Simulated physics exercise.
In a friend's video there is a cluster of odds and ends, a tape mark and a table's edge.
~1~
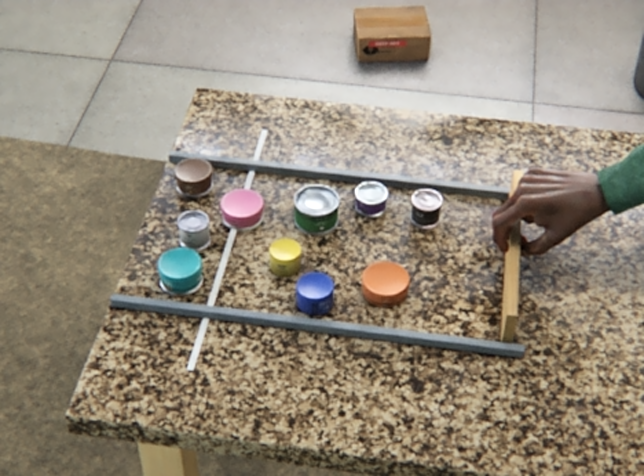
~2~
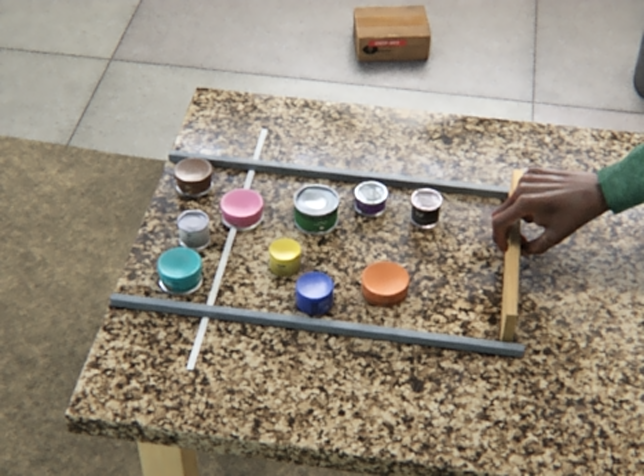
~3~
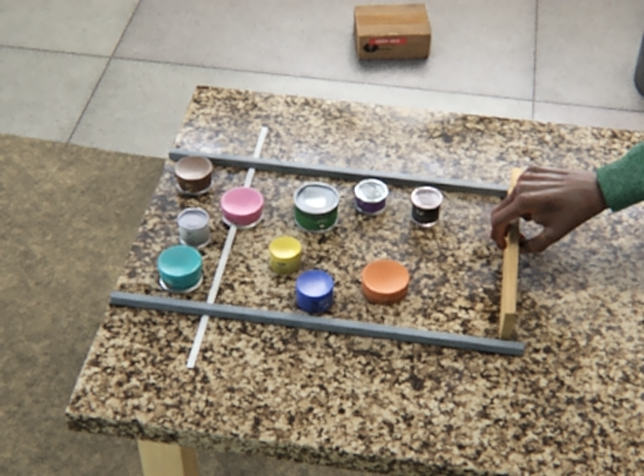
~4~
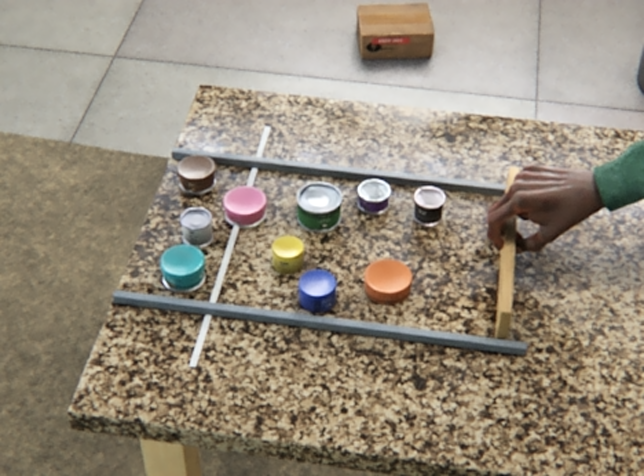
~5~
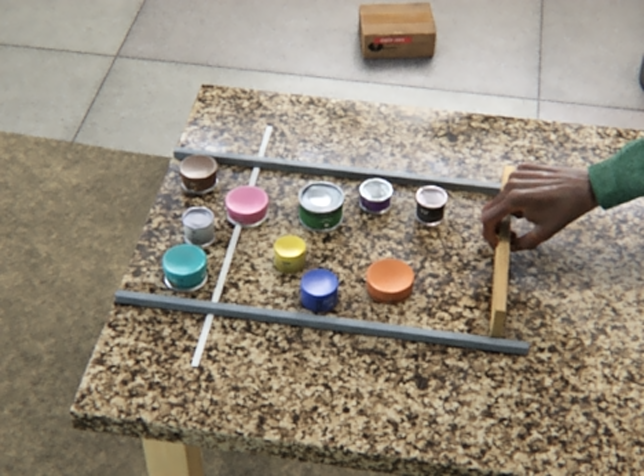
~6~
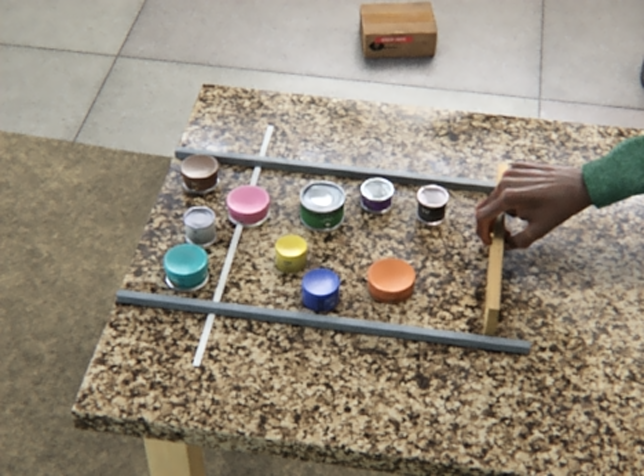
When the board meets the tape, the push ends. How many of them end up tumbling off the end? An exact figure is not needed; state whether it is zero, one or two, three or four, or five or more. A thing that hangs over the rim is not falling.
After the sweep, the pieces gone from the top come to zero, as it turns out.
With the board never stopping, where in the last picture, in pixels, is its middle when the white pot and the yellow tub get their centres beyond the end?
Approx. (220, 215) for the first, approx. (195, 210) for the second.
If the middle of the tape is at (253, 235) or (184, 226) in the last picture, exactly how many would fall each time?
Counts per try: 0; 5.
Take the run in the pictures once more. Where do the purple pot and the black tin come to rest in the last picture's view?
The purple pot at (241, 169), the black tin at (235, 186).
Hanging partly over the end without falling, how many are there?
The overhang total is 0.
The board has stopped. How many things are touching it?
Contact count: 5.
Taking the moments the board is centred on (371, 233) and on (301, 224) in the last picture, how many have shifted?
Answer - first 4, then 7.
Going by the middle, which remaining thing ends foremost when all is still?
Nearest at the end: The white pot.
Soon after, none off yet; brown tin at rest near (200, 174); white pot at rest near (200, 227); turquoise tin at rest near (187, 268).
In the end, the number that fall off is zero.
